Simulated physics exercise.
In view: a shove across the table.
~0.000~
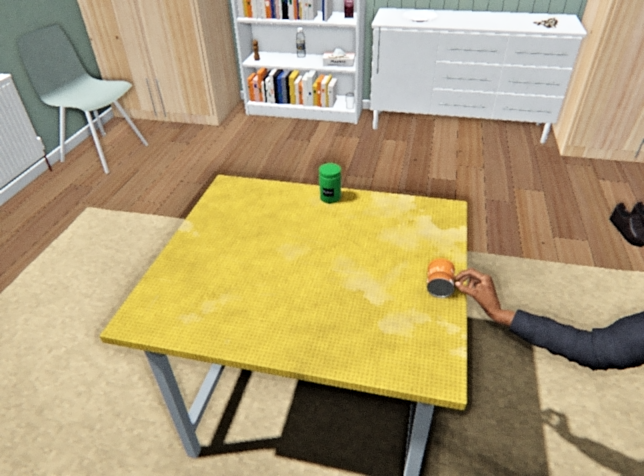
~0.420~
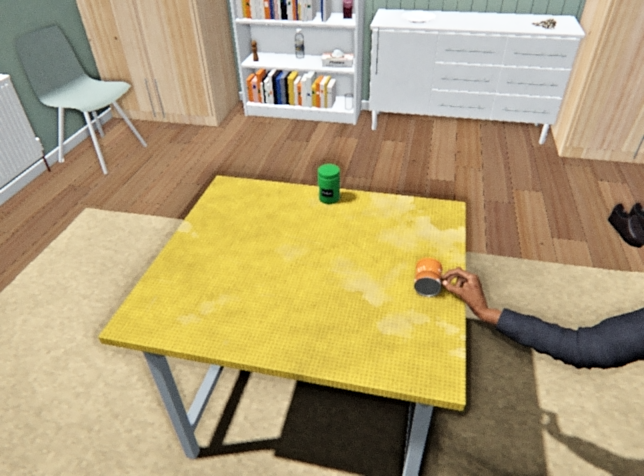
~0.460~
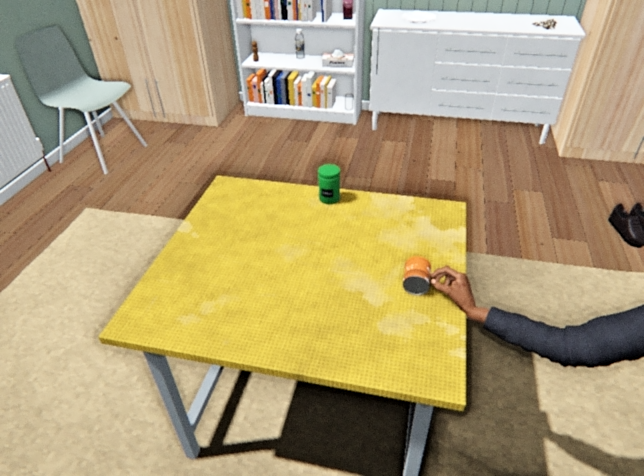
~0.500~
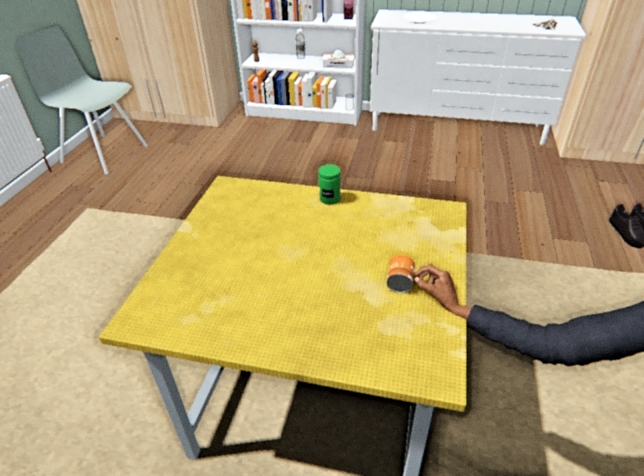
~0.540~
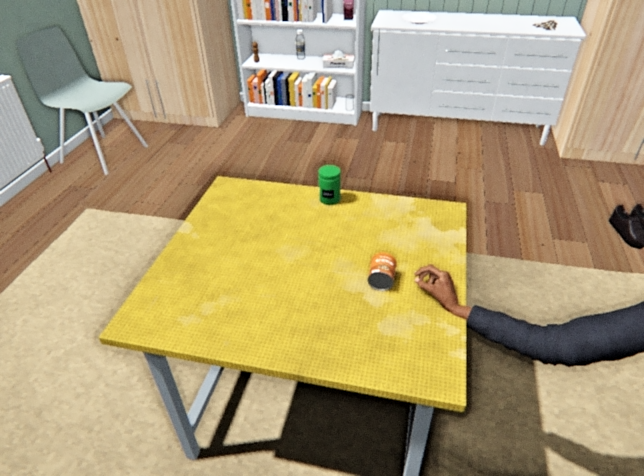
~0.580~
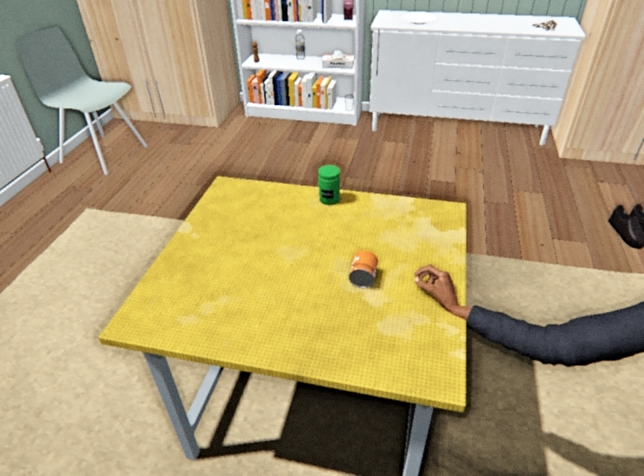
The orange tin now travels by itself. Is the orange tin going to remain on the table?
The orange tin goes over the edge.
By 0.88 s, orange tin moved well along near (239, 252).
By 1.28 s, orange tin now off the table.
By 1.68 s, things are still on the move.
When it is over (1.9 s), off the table, orange tin.
